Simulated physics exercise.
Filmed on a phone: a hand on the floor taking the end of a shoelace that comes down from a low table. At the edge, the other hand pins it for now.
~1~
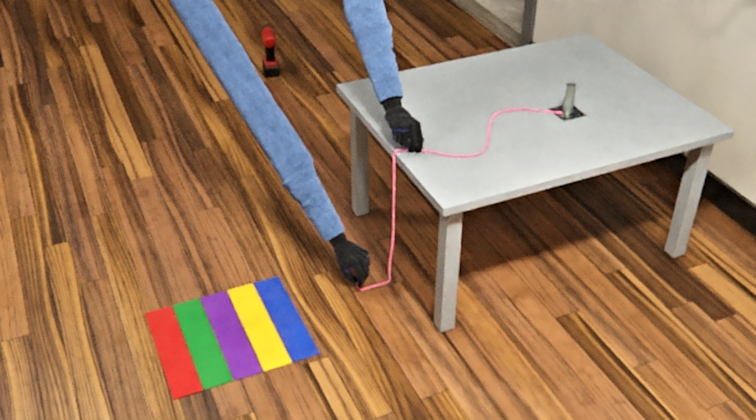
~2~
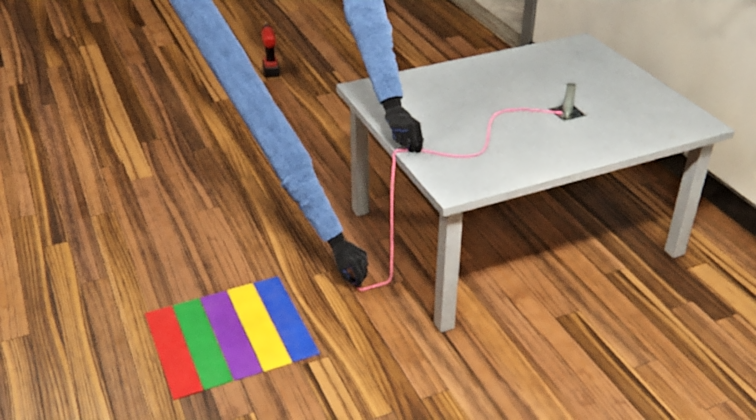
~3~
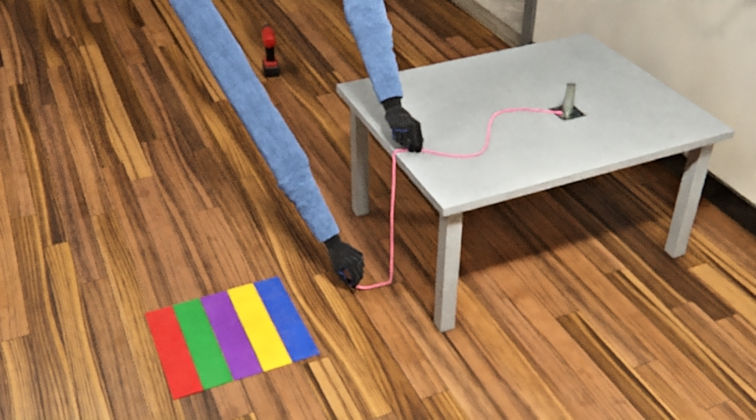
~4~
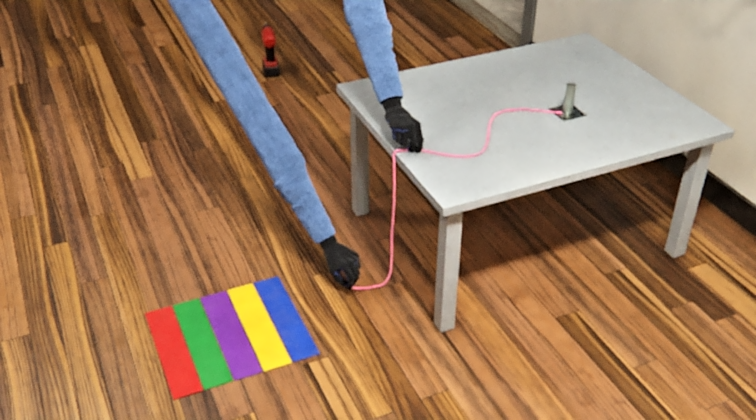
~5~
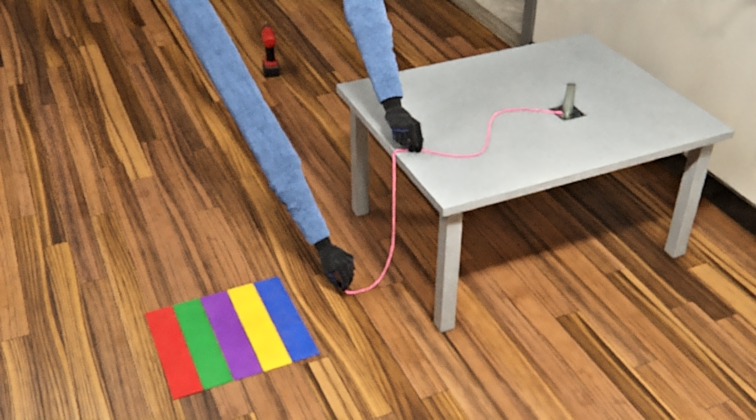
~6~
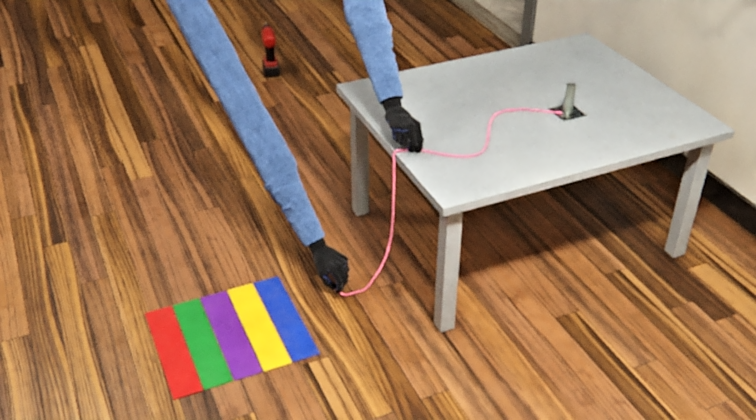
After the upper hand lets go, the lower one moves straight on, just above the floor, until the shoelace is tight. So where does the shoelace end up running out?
Over green.
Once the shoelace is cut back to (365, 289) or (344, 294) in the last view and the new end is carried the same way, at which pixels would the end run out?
Case by case it comes to about (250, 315) and then about (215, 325).
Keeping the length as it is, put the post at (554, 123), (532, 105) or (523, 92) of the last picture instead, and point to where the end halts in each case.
Roughly (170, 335), (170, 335) and (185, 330).
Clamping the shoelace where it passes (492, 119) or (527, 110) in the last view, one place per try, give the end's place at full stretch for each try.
Try one gives (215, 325); try two gives (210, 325).
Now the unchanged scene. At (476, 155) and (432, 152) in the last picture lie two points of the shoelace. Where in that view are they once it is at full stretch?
Point one to (426, 148), point two to (388, 166).
Early on, end near (244, 315); over yellow.
Midway, end near (216, 323); over purple.
At the end of the slack, end near (200, 328); over green. The green one.
